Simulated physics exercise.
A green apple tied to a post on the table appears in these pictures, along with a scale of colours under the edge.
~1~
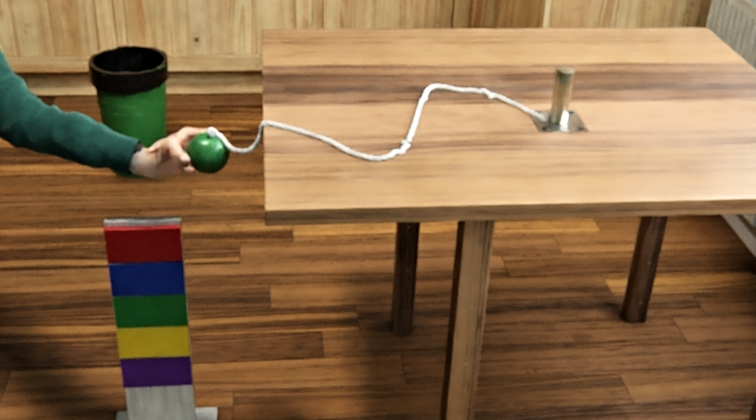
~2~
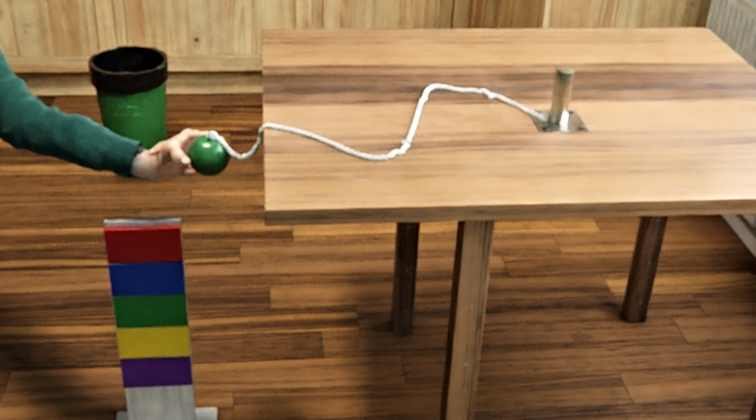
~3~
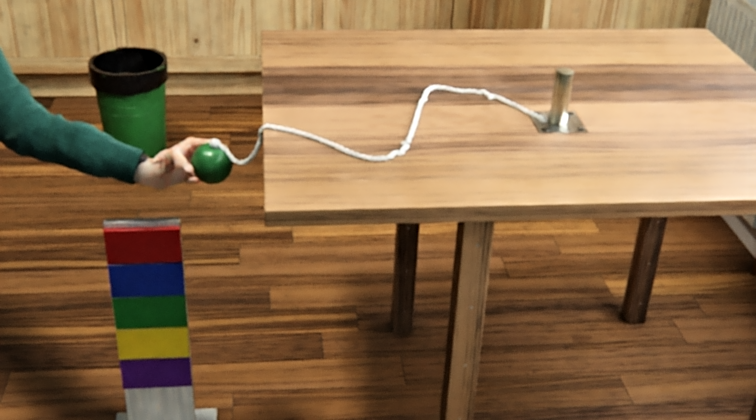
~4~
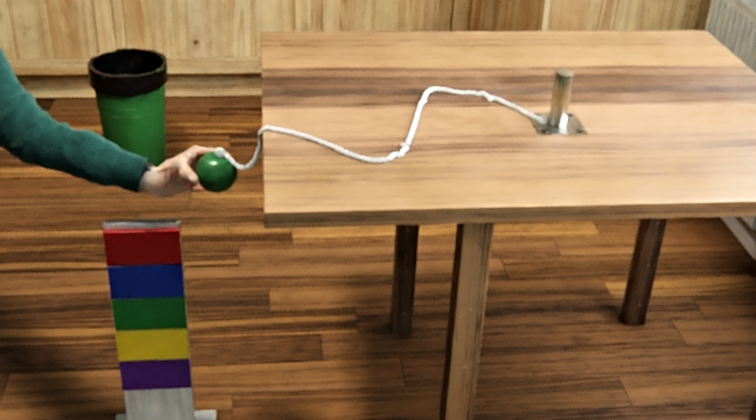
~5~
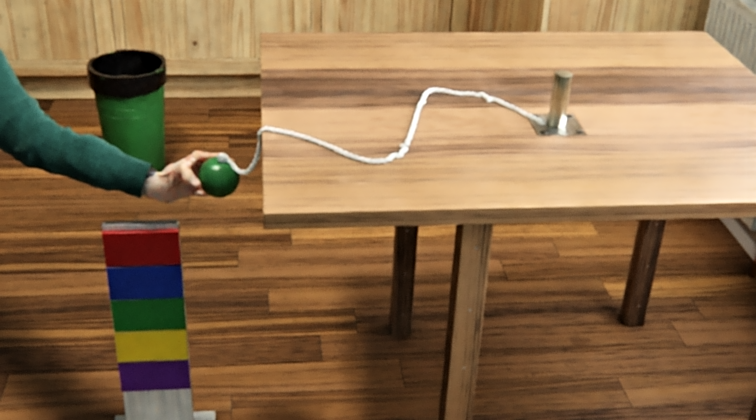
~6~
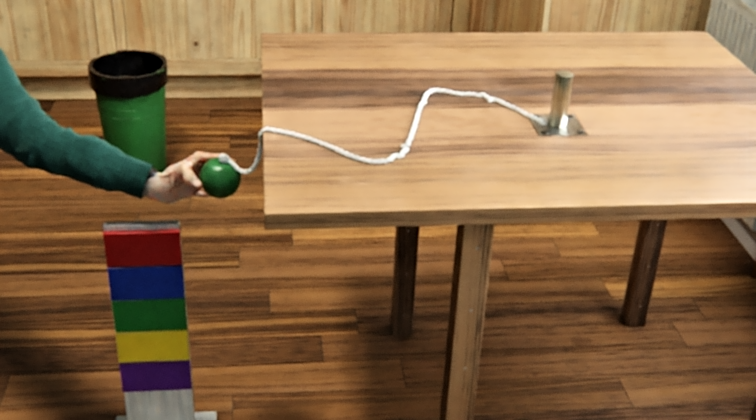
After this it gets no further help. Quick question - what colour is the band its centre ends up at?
It's the purple band.
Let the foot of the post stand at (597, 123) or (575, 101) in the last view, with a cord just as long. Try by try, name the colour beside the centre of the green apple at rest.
For the first spot, yellow; for the second, yellow.
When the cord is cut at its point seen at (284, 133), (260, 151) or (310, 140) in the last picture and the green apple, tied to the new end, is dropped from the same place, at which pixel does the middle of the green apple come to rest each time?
Taking the tries in order gives (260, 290), (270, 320) and (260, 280).
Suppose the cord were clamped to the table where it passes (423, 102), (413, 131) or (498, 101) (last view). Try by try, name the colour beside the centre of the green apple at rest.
In that order: Green; blue; yellow.
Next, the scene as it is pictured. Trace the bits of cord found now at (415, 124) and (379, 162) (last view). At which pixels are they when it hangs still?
About (297, 114), and the other about (264, 177).
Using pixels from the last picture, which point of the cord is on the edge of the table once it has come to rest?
About (411, 139).
Early on, apple near (236, 367); level with purple.
Midway, apple near (292, 346); level with purple.
Near the end, apple near (254, 358); level with purple.
Finally, apple near (273, 356); level with purple. At purple.
